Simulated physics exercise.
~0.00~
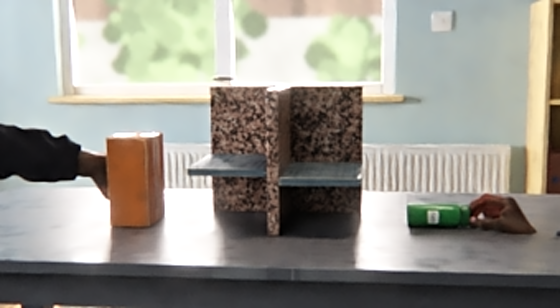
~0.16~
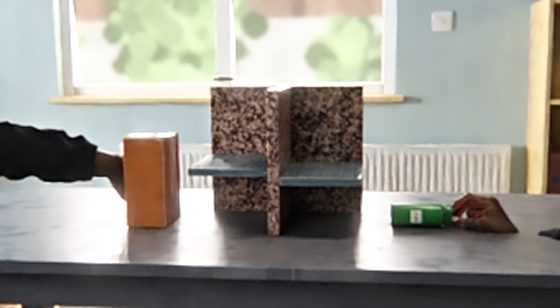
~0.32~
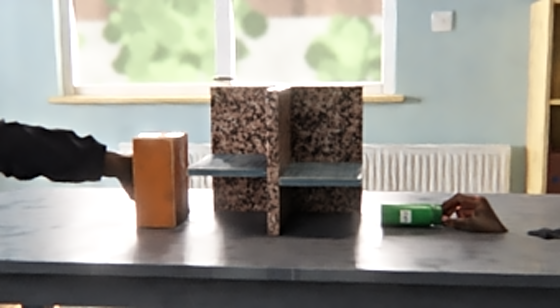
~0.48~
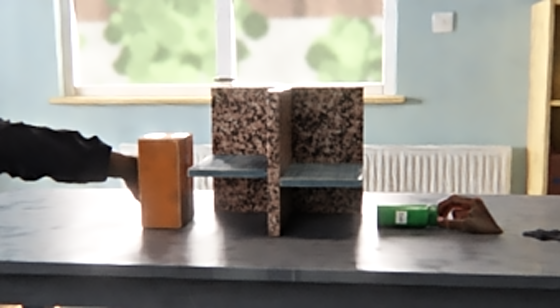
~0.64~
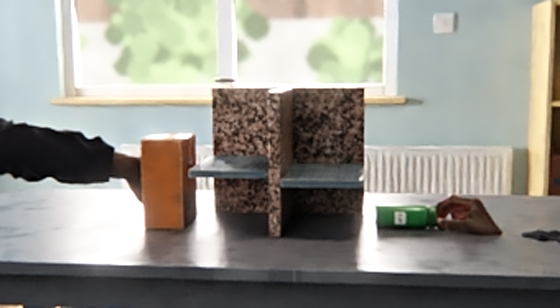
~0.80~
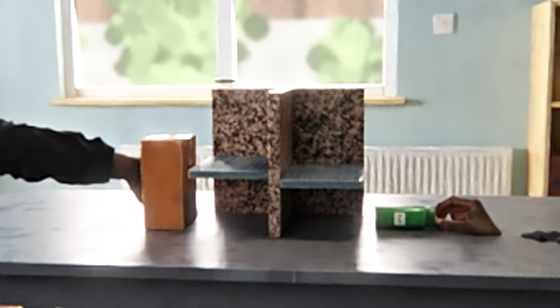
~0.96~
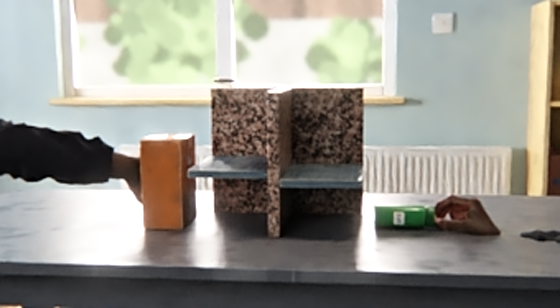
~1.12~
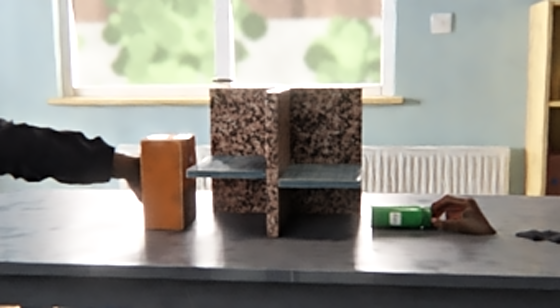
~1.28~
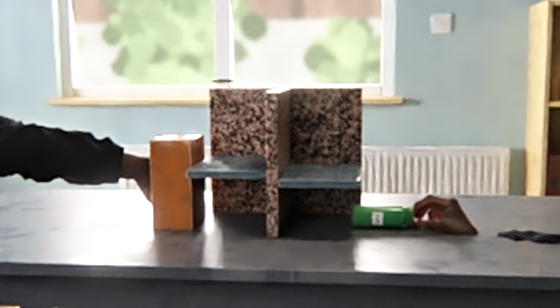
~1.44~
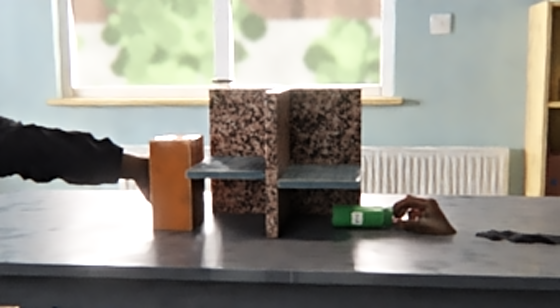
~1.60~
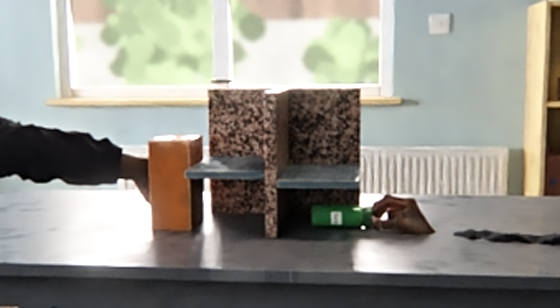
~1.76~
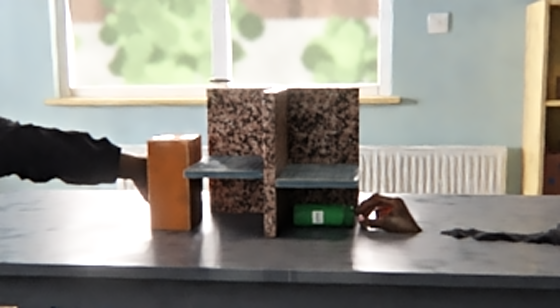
A green container lying on its side slides left under a speckled shelf, pushed by a hand, while an orange box stops outside.
